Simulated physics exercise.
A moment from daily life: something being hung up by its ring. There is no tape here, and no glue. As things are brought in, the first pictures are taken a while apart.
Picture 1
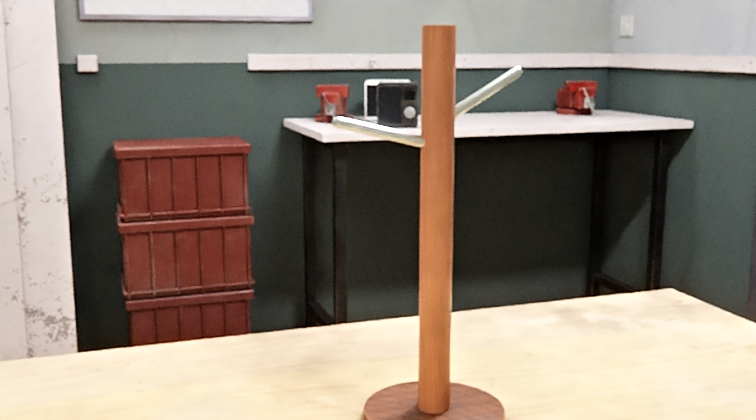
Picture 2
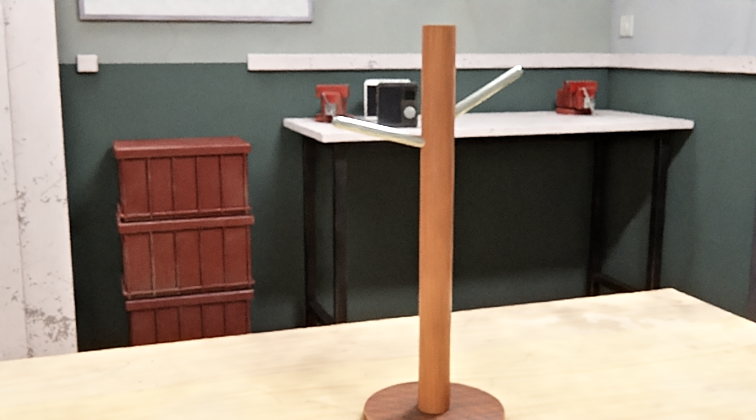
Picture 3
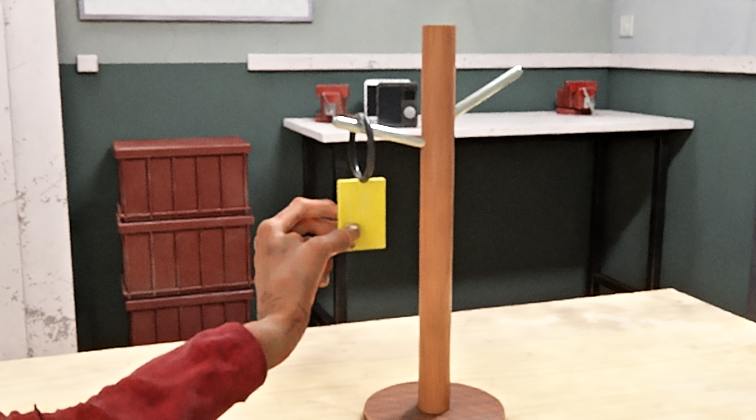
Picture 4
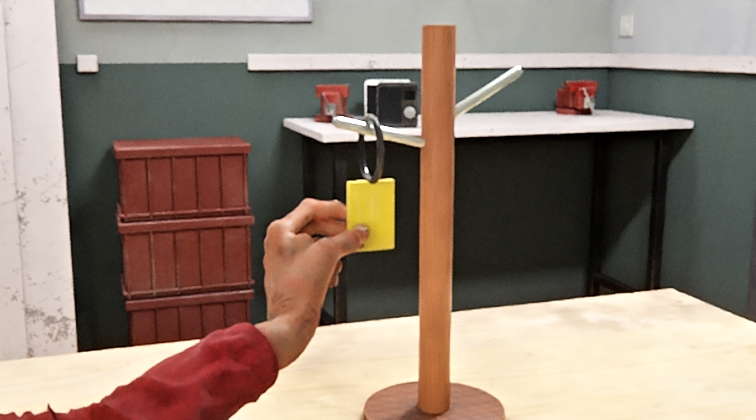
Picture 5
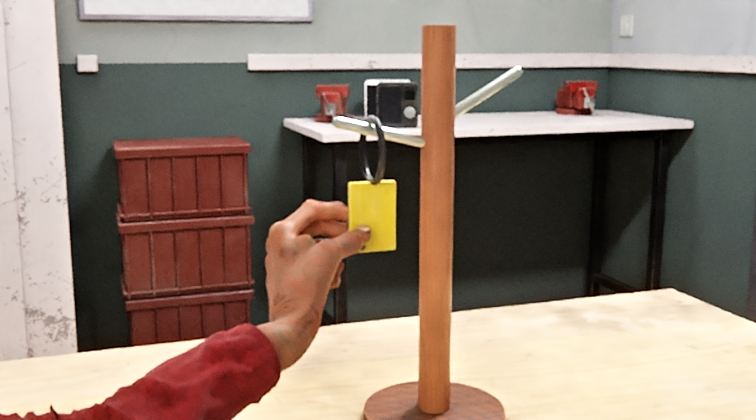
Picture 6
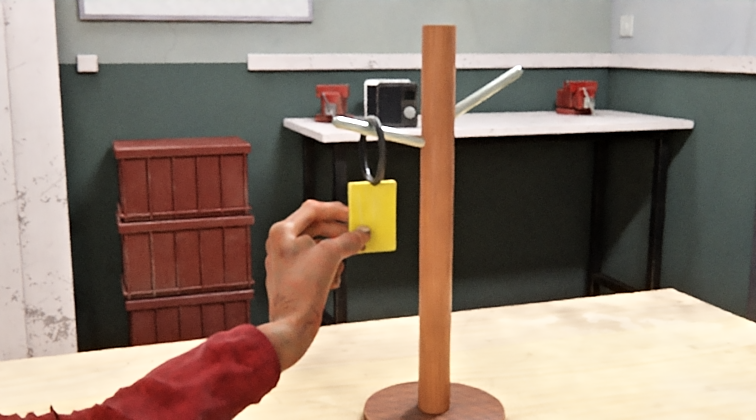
A hand in a red sleeve, absent while a wooden peg stand stands alone on the table, appears from the left holding a yellow tag by its lower edge, its dark ring around the left peg. The hand shifts the tag slightly right toward the post, then keeps it nearly still, fingers still gripping it.
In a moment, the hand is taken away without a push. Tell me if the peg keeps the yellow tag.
Looks like the yellow tag stays put here.
Then, 0.36 s later than the last frame, yellow tag at rest near (372, 185).
When it is over, the yellow tag stays on its peg, near (372, 185).
